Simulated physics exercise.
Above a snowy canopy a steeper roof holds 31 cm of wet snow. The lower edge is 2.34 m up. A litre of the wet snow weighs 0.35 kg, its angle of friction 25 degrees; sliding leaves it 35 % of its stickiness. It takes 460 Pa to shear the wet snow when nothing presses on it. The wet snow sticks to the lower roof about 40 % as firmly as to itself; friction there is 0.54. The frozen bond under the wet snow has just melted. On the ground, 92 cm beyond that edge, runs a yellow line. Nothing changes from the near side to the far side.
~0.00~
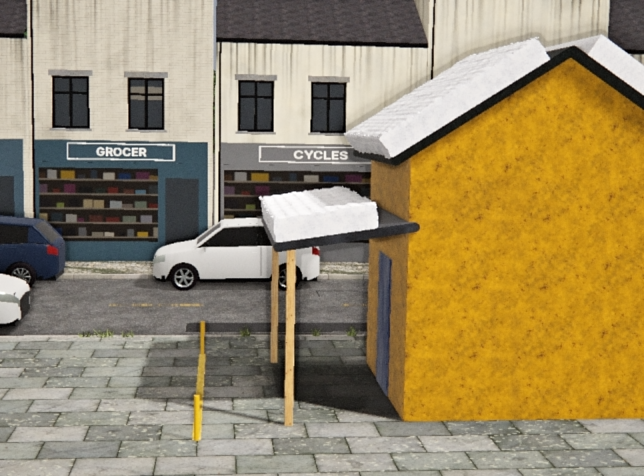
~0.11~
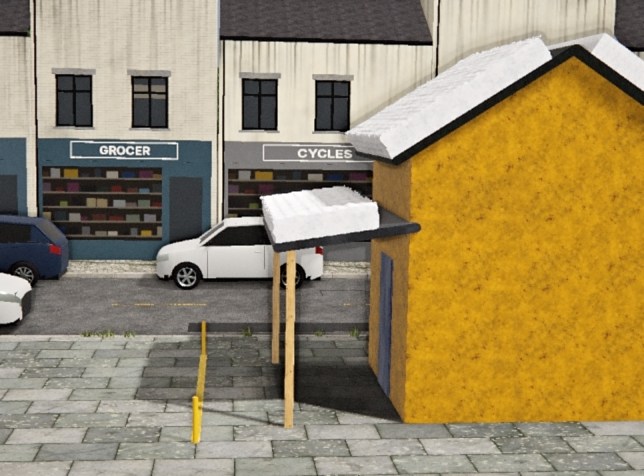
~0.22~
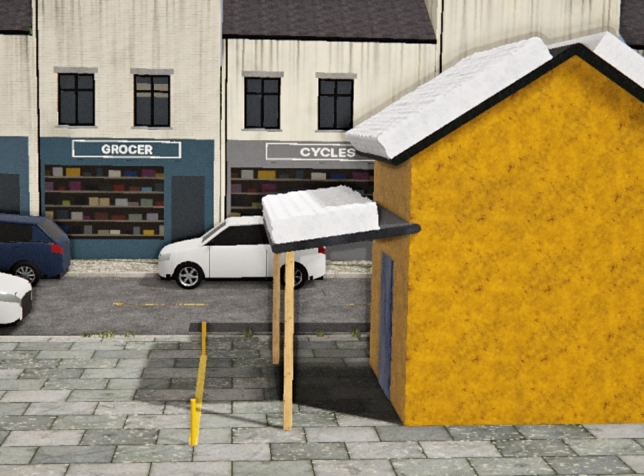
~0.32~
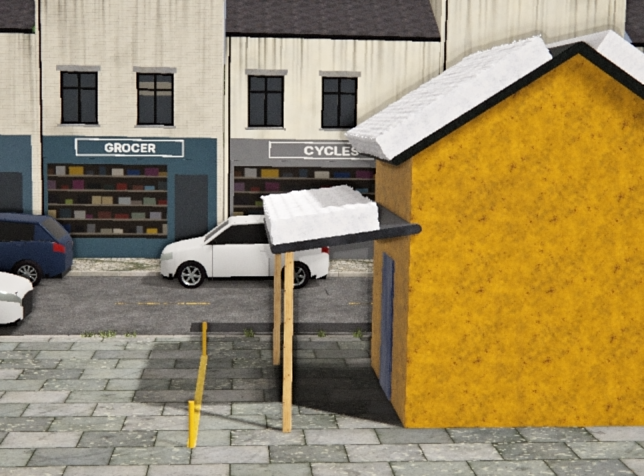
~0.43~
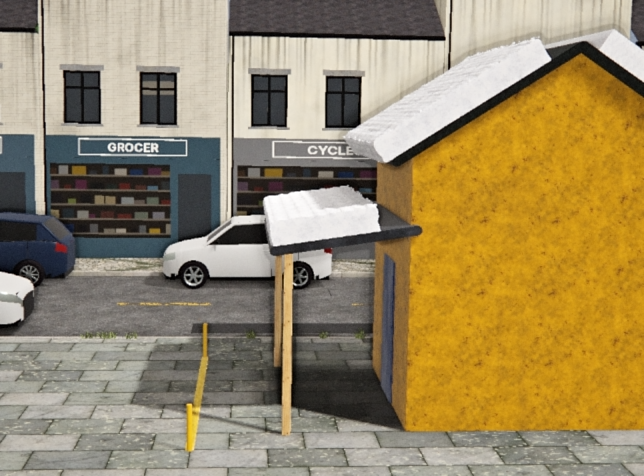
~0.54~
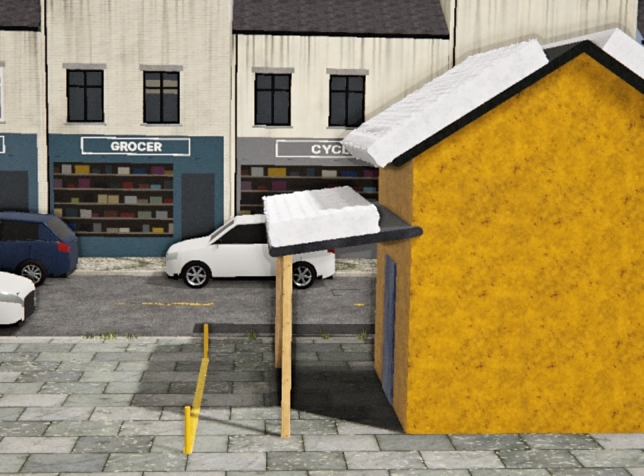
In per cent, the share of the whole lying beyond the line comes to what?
Expect roughly 14 %.
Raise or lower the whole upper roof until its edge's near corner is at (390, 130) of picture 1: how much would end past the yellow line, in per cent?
In that case some 35 per cent.
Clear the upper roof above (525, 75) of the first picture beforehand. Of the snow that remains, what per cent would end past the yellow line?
Then about 7 %.
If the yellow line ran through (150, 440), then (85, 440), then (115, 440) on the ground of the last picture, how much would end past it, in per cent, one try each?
In turn about 6 %, 0 %, 1 %.
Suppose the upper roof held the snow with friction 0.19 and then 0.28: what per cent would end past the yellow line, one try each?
In turn about 40 %, 35 %.
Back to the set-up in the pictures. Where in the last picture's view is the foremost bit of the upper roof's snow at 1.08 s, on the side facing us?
At about (333, 204).
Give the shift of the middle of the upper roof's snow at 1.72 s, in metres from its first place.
Roughly 1.6 m.
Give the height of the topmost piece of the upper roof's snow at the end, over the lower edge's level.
Some 0.8 m.
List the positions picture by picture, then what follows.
The first picture shows leading edge of the wet snow at (390, 137).
The second picture shows leading edge of the wet snow at (390, 137), its middle shifted 7 mm.
The third picture shows leading edge of the wet snow at (389, 137), its middle shifted 2.7 cm.
The fourth picture shows leading edge of the wet snow at (386, 152), its middle shifted 6.2 cm, 2 % of it past the upper edge, in one piece.
The fifth picture shows leading edge of the wet snow at (383, 156), its middle shifted 11 cm, 5 % of it past the upper edge, in one piece.
The sixth picture shows leading edge of the wet snow at (378, 143), its middle shifted 18 cm, 8 % of it past the upper edge, cracking.
After 1.08 s, none is below the lower edge and 0 % is past the line.
After 1.72 s, none is below the lower edge and 0 % is past the line.
After 2.36 s, 5 % is below the lower edge and 0 % is past the line.
After 3.00 s, 30 % is below the lower edge and 9 % is past the line.
After 4.30 s, at the end, 37 % is below the lower edge and 14 % is past the line.
